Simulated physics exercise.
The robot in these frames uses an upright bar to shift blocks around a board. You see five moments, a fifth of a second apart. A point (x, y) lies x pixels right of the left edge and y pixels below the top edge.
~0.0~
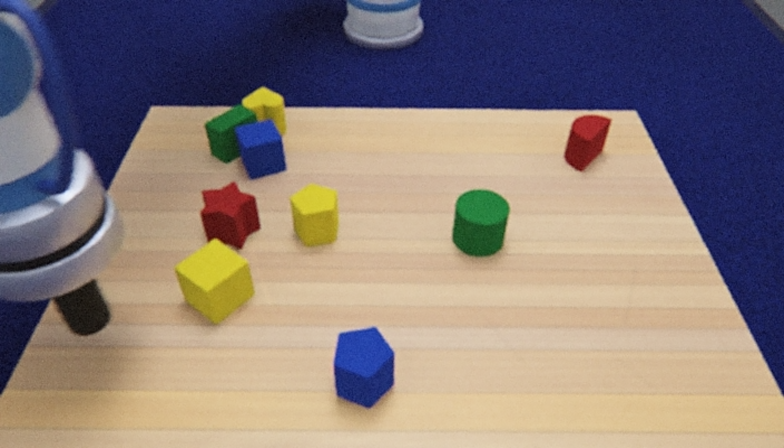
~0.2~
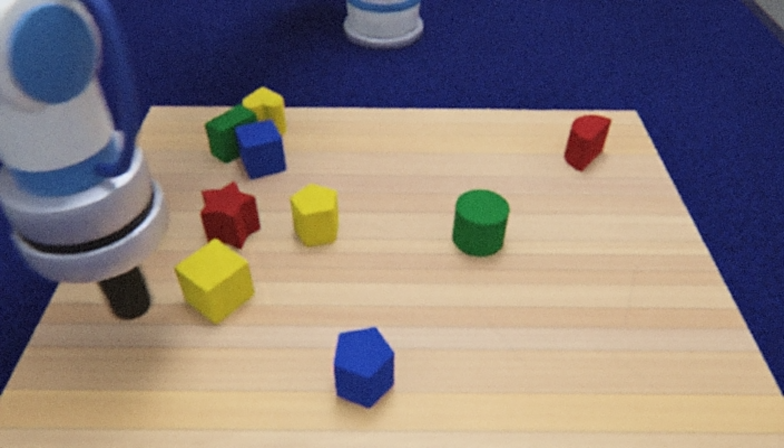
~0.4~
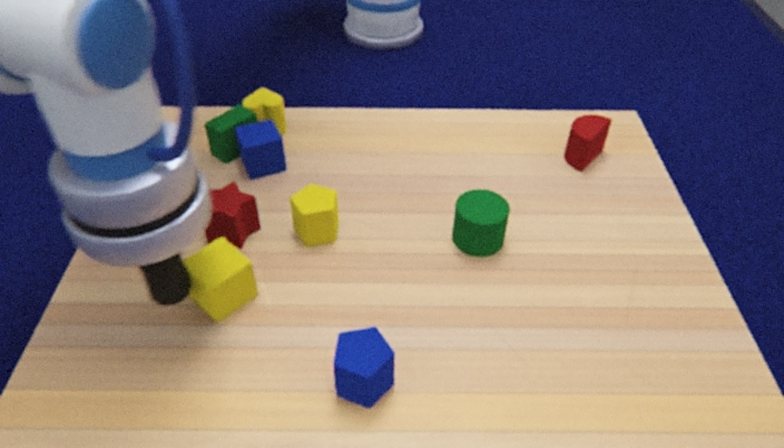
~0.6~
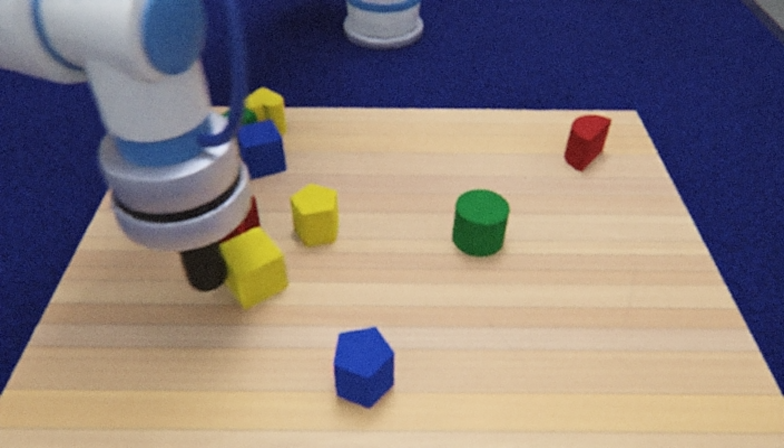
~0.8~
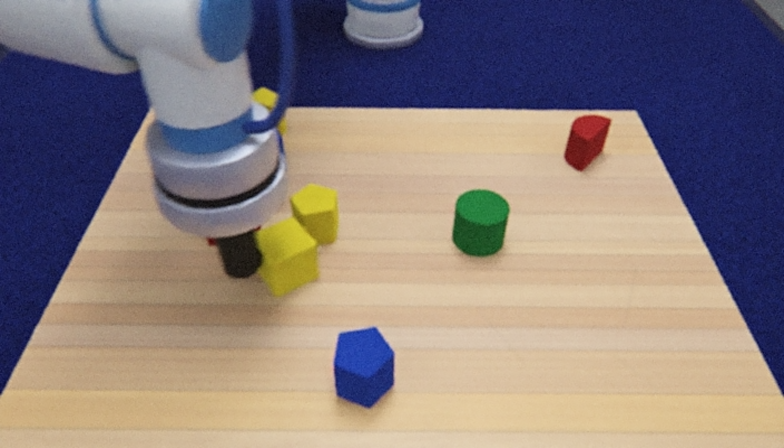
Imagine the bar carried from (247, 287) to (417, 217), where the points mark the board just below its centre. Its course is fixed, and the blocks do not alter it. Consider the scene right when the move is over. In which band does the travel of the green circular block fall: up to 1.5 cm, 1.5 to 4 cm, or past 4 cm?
My answer is that it shifts 1.5 to 4 cm.
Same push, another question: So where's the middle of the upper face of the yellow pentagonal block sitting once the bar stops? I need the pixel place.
By then it is at (333, 187).
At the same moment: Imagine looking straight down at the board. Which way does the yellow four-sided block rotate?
From above, the turn goes clockwise.
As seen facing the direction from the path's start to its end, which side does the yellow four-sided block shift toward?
It is displaced to the right.
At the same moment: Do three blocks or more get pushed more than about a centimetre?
Yes, that is what happens.
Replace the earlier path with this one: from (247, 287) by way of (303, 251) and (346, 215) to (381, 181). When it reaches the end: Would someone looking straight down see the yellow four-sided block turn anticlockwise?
I believe not.
What follows on the original path. One third of the way, bar (308, 242); yellow four-sided block (347, 219), turned 15° clockwise; yellow pentagonal block (332, 188), turned 55° anticlockwise.
Two thirds of the way, bar (365, 218); yellow four-sided block (406, 203), turned 30° clockwise; yellow pentagonal block (333, 187), turned 60° anticlockwise.
At the end, bar (418, 196); red star-shaped block unmoved; yellow four-sided block (460, 191), turned 65° clockwise; yellow pentagonal block (333, 187), turned 60° anticlockwise; green circular block (507, 208).
